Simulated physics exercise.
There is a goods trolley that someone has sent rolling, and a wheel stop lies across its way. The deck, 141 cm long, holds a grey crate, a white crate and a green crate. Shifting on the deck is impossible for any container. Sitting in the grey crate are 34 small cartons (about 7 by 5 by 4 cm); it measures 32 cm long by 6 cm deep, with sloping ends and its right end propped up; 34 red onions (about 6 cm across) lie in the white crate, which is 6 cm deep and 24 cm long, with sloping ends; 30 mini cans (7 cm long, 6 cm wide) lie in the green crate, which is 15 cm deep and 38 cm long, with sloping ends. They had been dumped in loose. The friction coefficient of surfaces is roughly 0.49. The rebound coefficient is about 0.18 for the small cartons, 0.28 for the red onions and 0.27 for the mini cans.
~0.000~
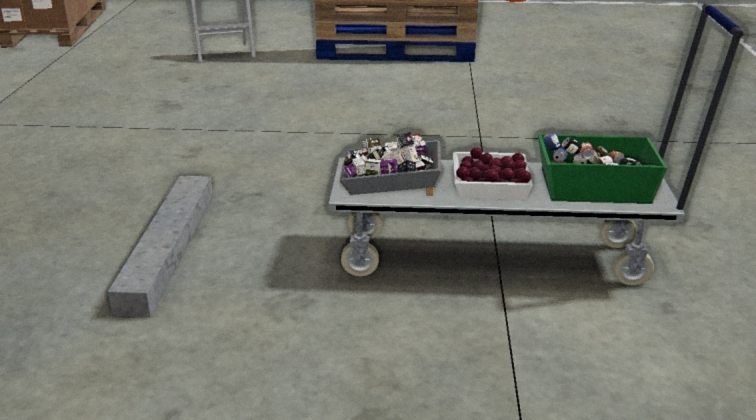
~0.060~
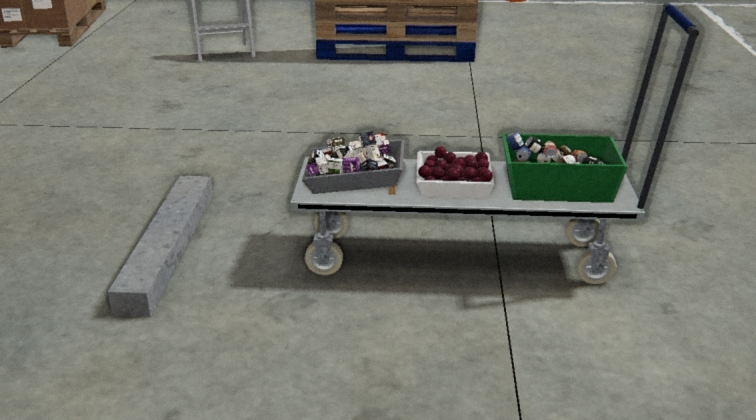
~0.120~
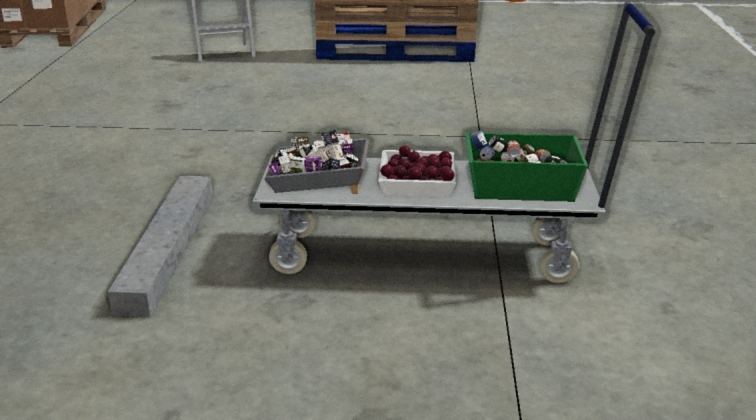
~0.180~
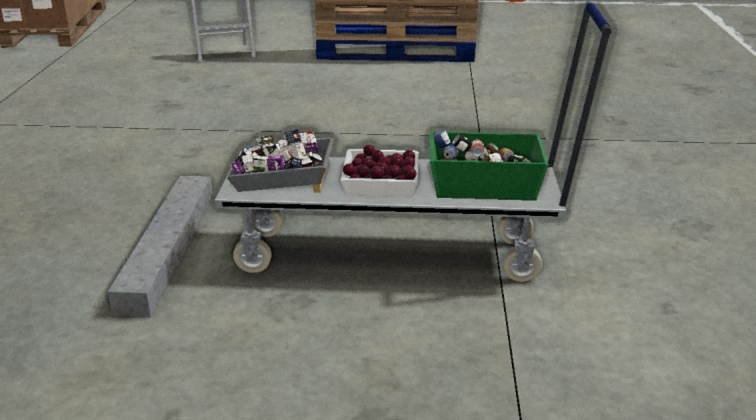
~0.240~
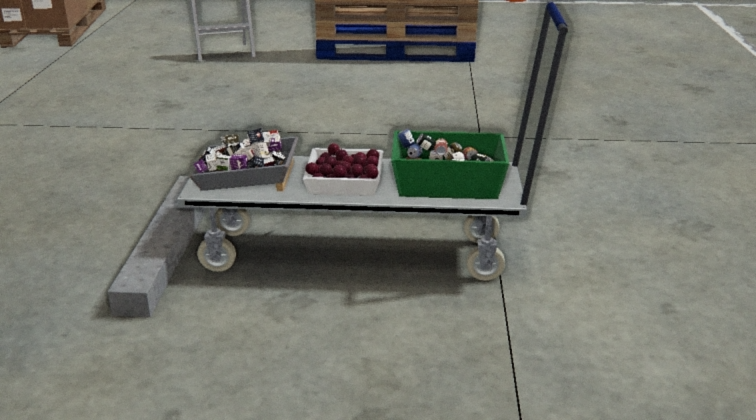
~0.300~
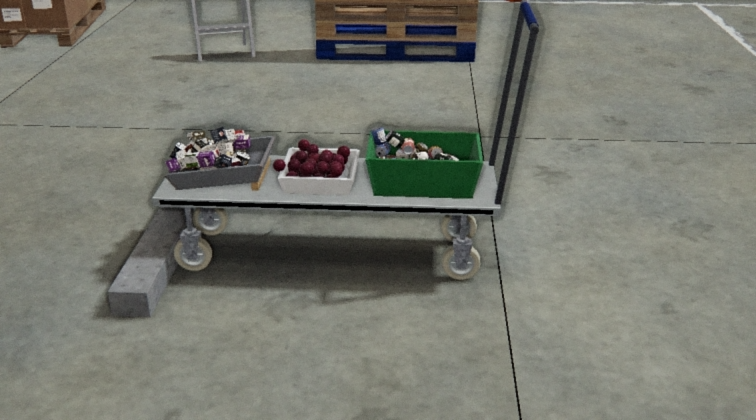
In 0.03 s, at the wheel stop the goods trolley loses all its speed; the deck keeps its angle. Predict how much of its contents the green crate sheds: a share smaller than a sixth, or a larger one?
The escaping share fails to reach a sixth.
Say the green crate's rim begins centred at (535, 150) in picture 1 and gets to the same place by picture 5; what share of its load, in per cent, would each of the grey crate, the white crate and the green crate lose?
Grey crate 20, white crate 10, green crate 0 per cent.
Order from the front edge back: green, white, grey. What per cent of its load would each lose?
In that arrangement the grey crate sheds 50 per cent of its load, the white crate 40 per cent, and the green crate 10 per cent.
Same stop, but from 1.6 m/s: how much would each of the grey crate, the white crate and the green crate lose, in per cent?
Grey crate 20 %, white crate 20 %, green crate 0 %.
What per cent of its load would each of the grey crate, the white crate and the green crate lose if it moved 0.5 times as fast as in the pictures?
Grey crate 10, white crate 10, green crate 0 per cent.
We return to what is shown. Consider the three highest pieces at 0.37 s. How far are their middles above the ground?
About 64 cm up.
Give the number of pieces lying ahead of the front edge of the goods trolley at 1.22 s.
I'd put it at some 12 pieces.
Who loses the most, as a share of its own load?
Answer: The grey crate.
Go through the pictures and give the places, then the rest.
In the first picture (each is followed by its nearest rim corner in this view), green crate, (664, 167); grey crate, (438, 170); 72 cm short of the stop; none out.
In the second picture, green crate, (624, 166); grey crate, (399, 168); 57 cm short of the stop.
In the third picture, green crate, (585, 165); grey crate, (361, 167); 41 cm short of the stop.
In the fourth picture, green crate, (545, 163); grey crate, (323, 166); 26 cm short of the stop.
In the fifth picture, green crate, (506, 162); grey crate, (285, 165); 10 cm short of the stop.
In the sixth picture, green crate, (480, 162); grey crate, (260, 165); stopped; none out.
After 0.37 s, grey crate 30 in, 4 out, white crate 30 in, 4 out and green crate 30 in, 0 out.
After 0.49 s, grey crate 22 in, 12 out, white crate 24 in, 10 out and green crate 29 in, 1 out.
After 0.72 s, grey crate 19 in, 15 out, white crate 23 in, 11 out and green crate 28 in, 2 out.
Final count (at 1.22 s), grey crate 19 in, 15 out, white crate 23 in, 11 out and green crate 28 in, 2 out. Asked share, 2 of 30, 7 per cent.
